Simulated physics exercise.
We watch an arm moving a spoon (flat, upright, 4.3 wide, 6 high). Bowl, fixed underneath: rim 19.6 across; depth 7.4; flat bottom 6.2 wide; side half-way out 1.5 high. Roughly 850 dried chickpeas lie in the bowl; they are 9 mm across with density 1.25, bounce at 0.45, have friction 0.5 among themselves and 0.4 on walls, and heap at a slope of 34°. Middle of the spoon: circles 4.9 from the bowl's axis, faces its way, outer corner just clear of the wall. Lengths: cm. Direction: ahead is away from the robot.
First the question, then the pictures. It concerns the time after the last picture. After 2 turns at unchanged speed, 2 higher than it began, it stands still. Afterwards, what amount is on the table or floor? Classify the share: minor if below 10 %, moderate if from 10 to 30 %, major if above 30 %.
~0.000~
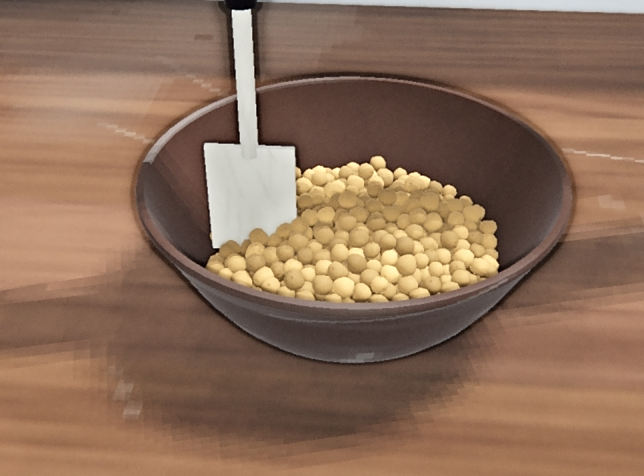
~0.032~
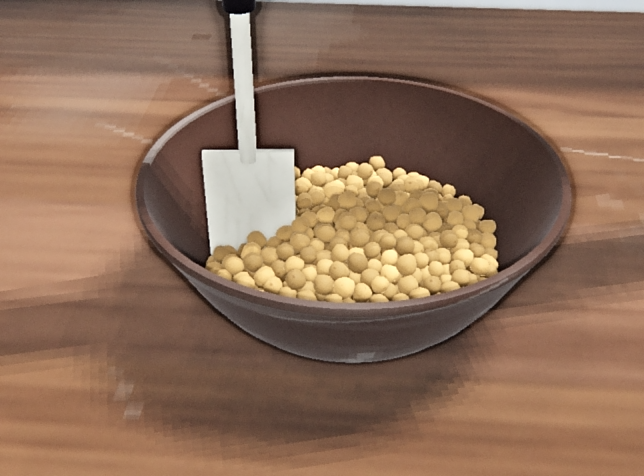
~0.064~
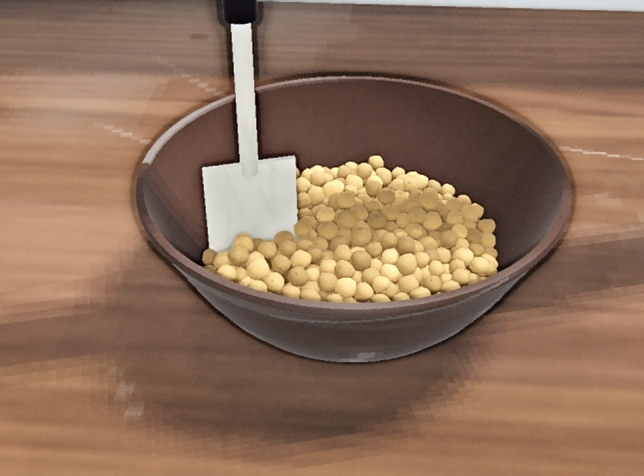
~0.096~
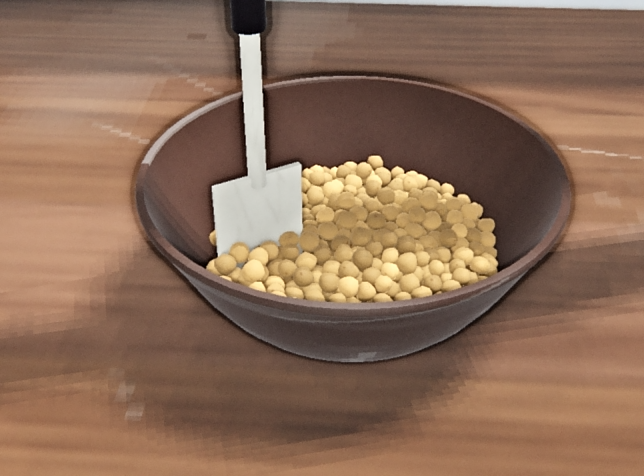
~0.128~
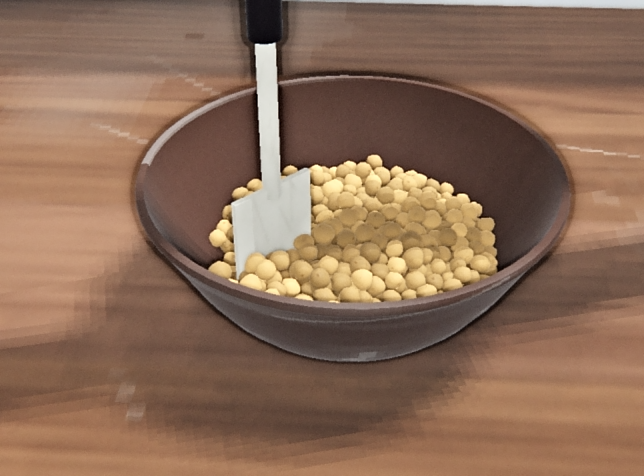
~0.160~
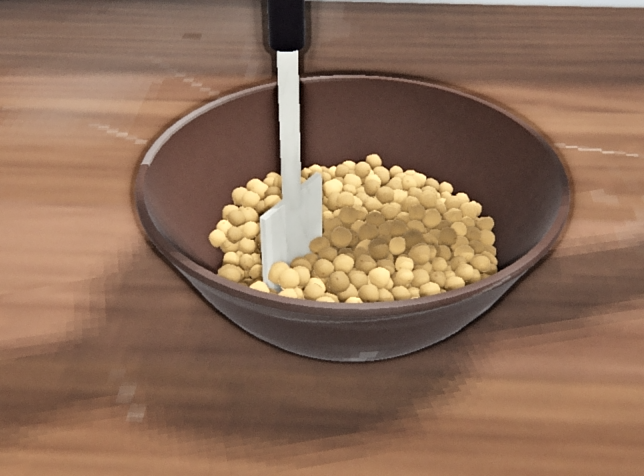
Minor.
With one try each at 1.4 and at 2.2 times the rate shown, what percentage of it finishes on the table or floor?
It would be about 5 and 20 percent respectively.
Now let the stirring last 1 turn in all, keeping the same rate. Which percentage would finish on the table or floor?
Roughly 0 per cent.
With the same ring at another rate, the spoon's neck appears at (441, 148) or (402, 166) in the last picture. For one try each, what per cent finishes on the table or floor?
Near 25 in a hundred for the first and near 15 in a hundred for the second.
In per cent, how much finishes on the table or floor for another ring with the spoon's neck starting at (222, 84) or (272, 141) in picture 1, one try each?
Around 0 per cent on the first try, around 0 per cent on the second.
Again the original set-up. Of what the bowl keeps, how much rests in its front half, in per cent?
50 %.
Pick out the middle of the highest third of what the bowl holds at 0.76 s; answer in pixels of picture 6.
I'd point to somewhere close to (265, 192).
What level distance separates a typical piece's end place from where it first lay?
Around 3 centimetres.
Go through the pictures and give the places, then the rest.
The first frame shows the spoon neck at (248, 118), 0° round; upper third of the load around (359, 235), from x 215 to 490, top at y 165; 849 in the bowl.
The second frame shows the spoon neck at (246, 123), 6° round; upper third of the load around (359, 236), from x 215 to 490, top at y 165.
The third frame shows the spoon neck at (247, 134), 19° round; upper third of the load around (355, 238), from x 210 to 490, top at y 165.
The fourth frame shows the spoon neck at (256, 146), 33° round; upper third of the load around (353, 240), from x 215 to 490, top at y 165.
The fifth frame shows the spoon neck at (270, 157), 47° round; upper third of the load around (355, 243), from x 215 to 490, top at y 165.
The sixth frame shows the spoon neck at (291, 165), 60° round; upper third of the load around (360, 243), from x 220 to 490, top at y 160; 849 in the bowl.
After 0.76 s, 321° round, highest piece 9 above the table; 840 in the bowl, 7 on the table or floor, 2 in flight or on the tool.
After 1.37 s, 221° round, highest piece 7 above the table; 837 in the bowl, 12 on the table or floor.
After 1.87 s, 0° round, highest piece 6 above the table; 837 in the bowl, 12 on the table or floor.
After 2.57 s, 0° round, highest piece 6 above the table; 837 in the bowl, 12 on the table or floor.
In the end, 837 in the bowl, 12 on the table or floor. That is 1 % on the table or floor.
